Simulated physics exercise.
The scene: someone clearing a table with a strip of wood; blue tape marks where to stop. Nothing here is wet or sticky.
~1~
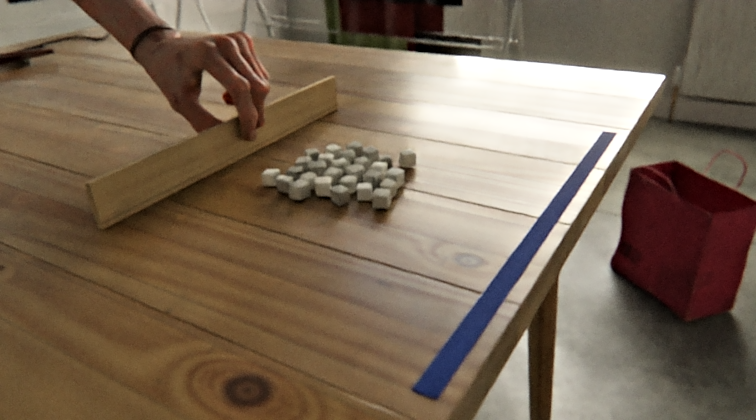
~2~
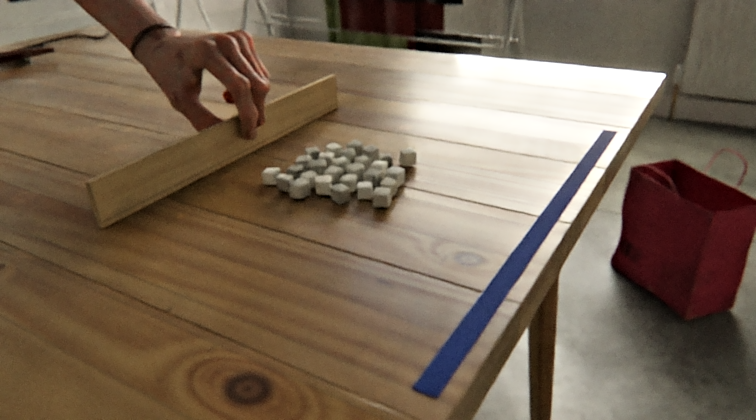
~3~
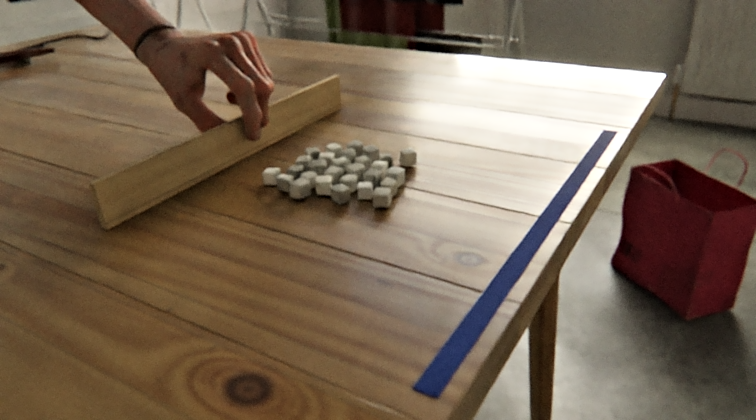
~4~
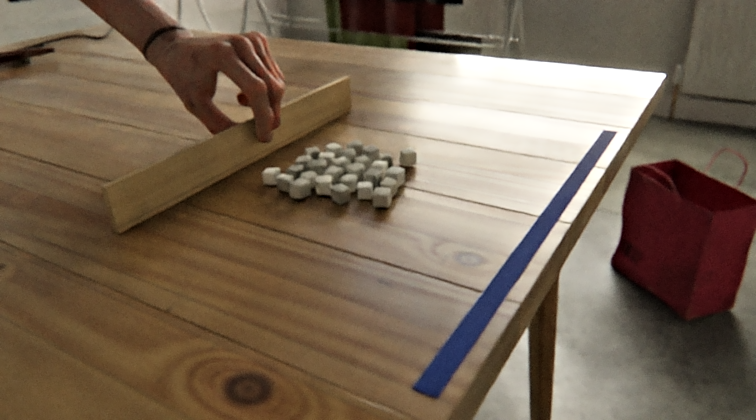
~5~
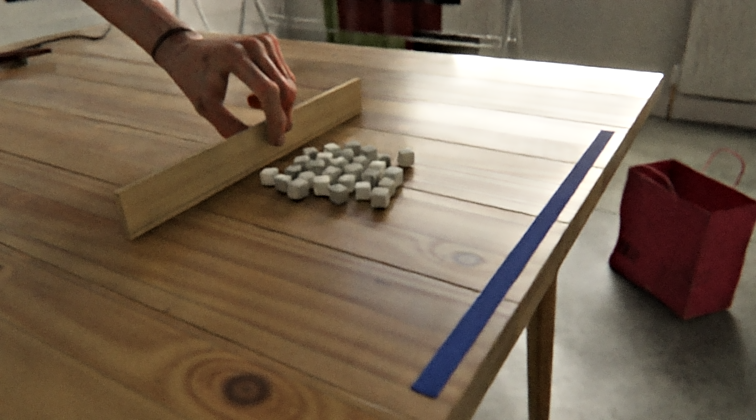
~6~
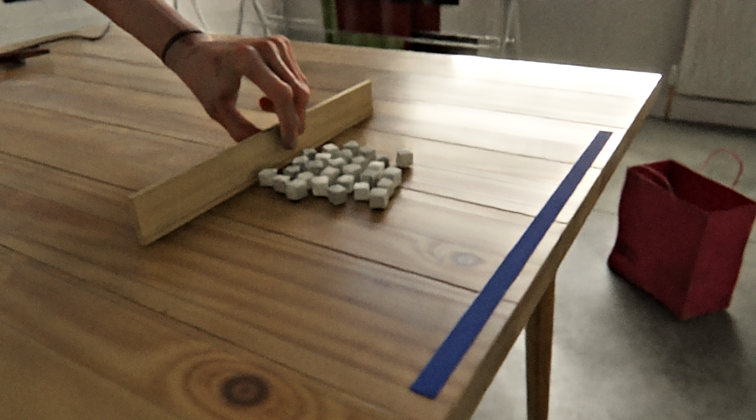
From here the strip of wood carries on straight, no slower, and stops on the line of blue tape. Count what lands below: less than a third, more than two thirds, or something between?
It pushes more than two thirds off the end.
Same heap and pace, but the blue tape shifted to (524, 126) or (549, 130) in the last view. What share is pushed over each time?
In turn 0 and 0 in a hundred.
Soon after the last picture, strip of wood still moving, near (402, 149); heap all on the table, its front near (460, 218).
A little later, strip of wood stopped at the blue tape; heap about two thirds over the edge.
Later still, strip of wood stopped at the blue tape; heap all over the edge.
At rest, strip of wood stopped at the blue tape; heap all over the edge.
